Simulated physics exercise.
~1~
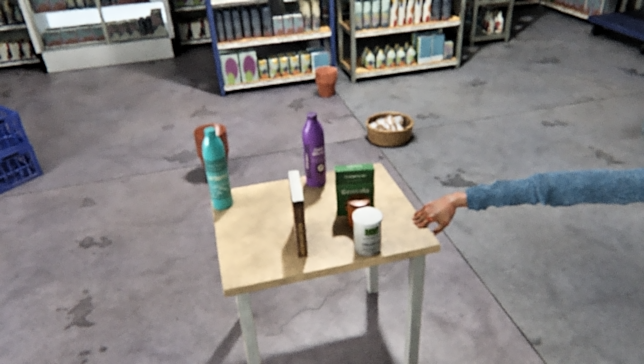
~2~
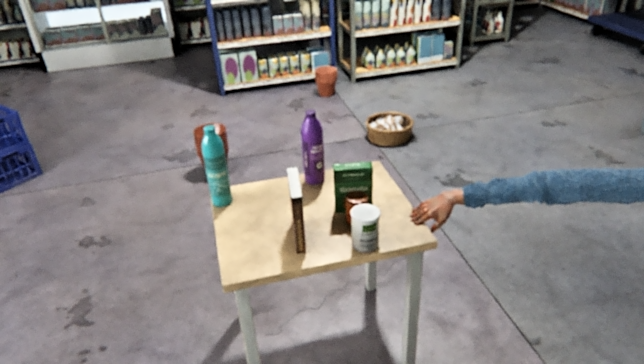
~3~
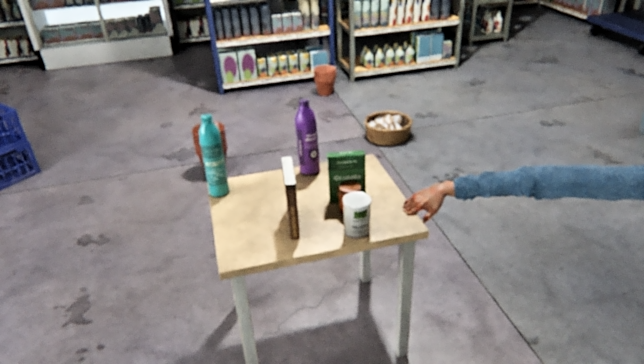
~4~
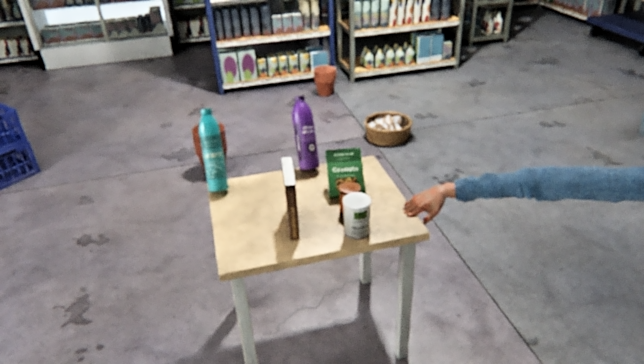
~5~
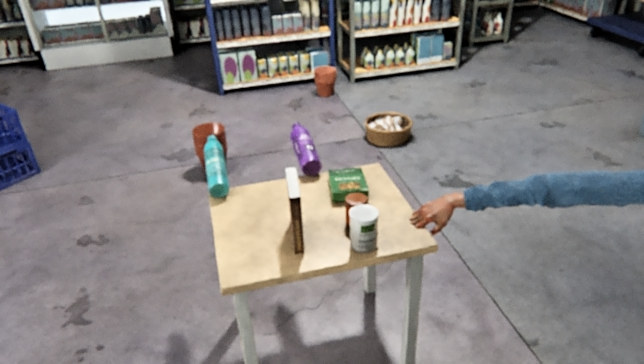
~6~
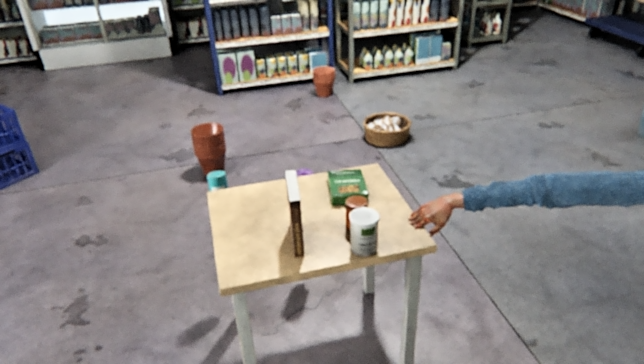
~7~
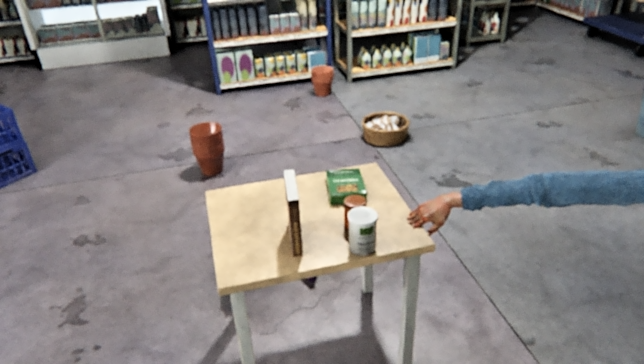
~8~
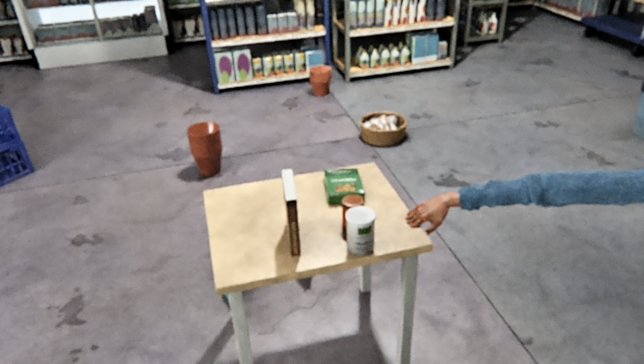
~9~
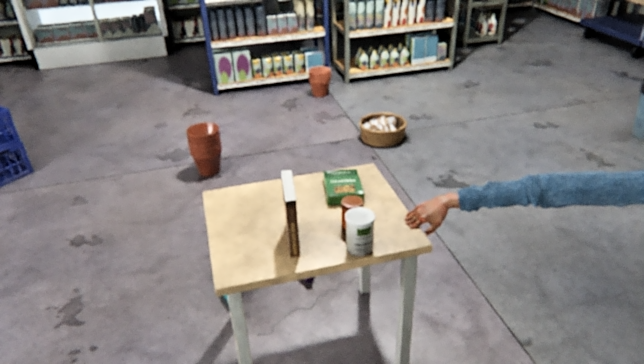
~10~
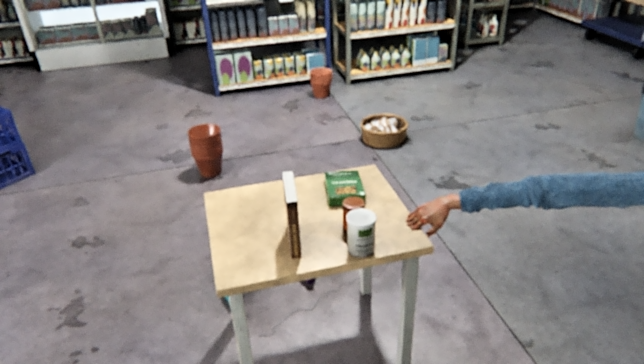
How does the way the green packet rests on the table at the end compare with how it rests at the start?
At the start the green packet stands upright on the table, and at the end it is lying on its side on the tabletop.
At the start, a hand in a blue sleeve rests at the right edge of a small table in a shop, where a turquoise bottle, a purple bottle, a green packet, a brown book, a white tin and an orange jar all stand. The table shifts a little away, toward the shelves, carrying the items with it. Both bottles and the green packet begin to lean, and the table comes back. The bottles tip over the far edge and drop out of sight, while the packet falls flat. At the end, the packet lies on the tabletop, with the book, tin and jar still upright.
